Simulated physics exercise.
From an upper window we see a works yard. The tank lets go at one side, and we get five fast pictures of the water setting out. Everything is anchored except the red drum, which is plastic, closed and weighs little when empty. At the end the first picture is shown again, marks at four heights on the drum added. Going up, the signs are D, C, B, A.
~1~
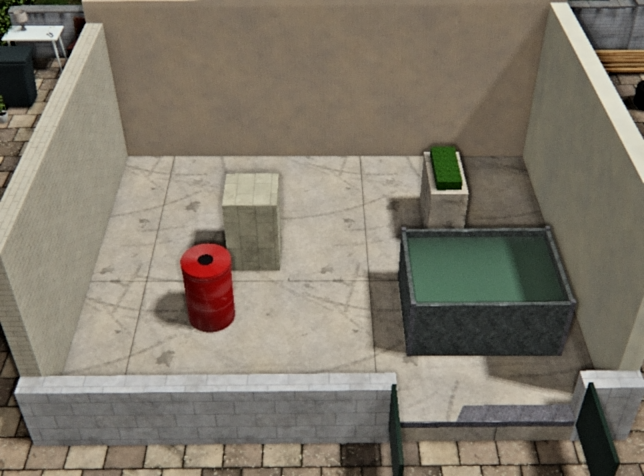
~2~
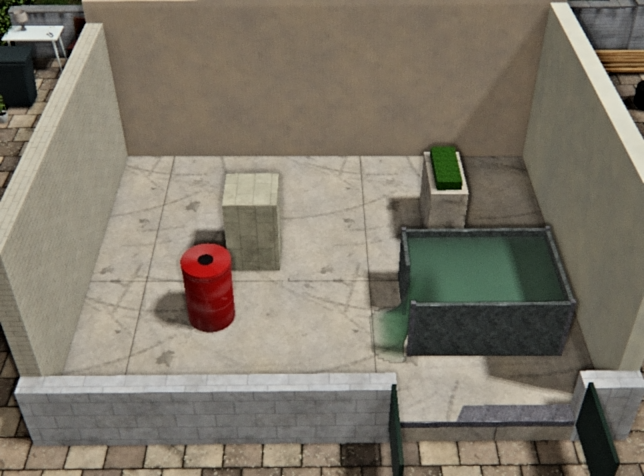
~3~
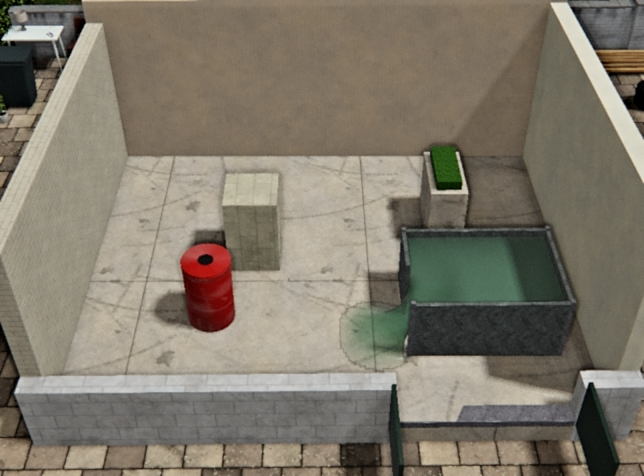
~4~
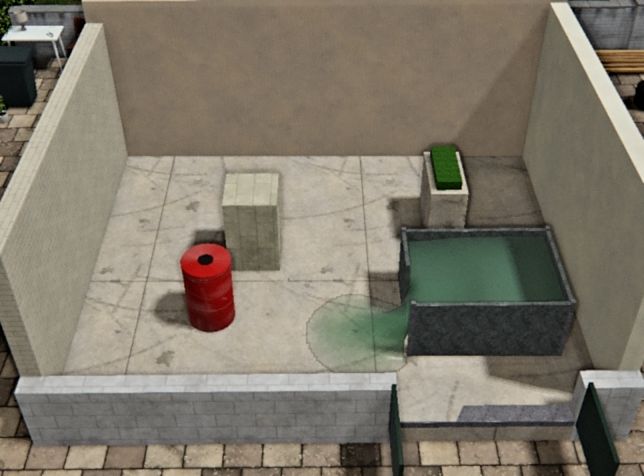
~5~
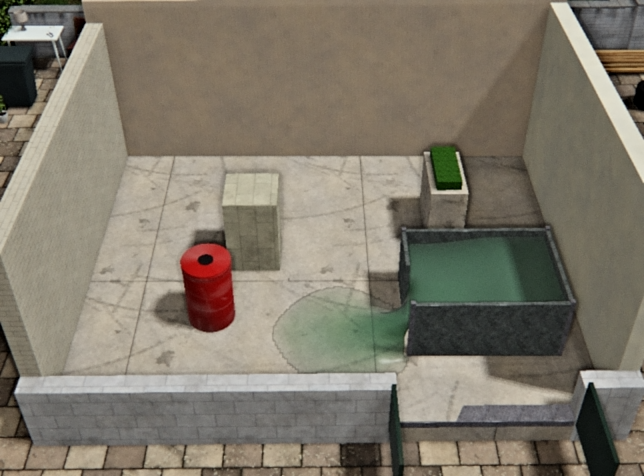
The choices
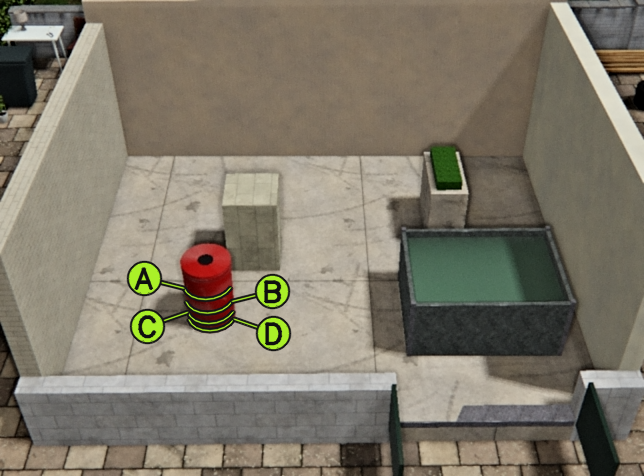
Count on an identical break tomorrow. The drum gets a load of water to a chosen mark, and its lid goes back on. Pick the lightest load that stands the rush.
I would pick mark B.
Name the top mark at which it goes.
It is C.
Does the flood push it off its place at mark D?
Yes, that goes wrong.
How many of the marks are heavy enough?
Two of them.
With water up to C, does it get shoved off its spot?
Yes.
On the marked copy, A at (205, 299); B at (207, 313); C at (208, 323); D at (209, 330); from the bottom up D, C, B, A.
If A is chosen, it does not move.
If B is chosen, it does not move.
If C is chosen, it is pushed about its own width away.
If D is chosen, it is pushed about 6 times its own width away.
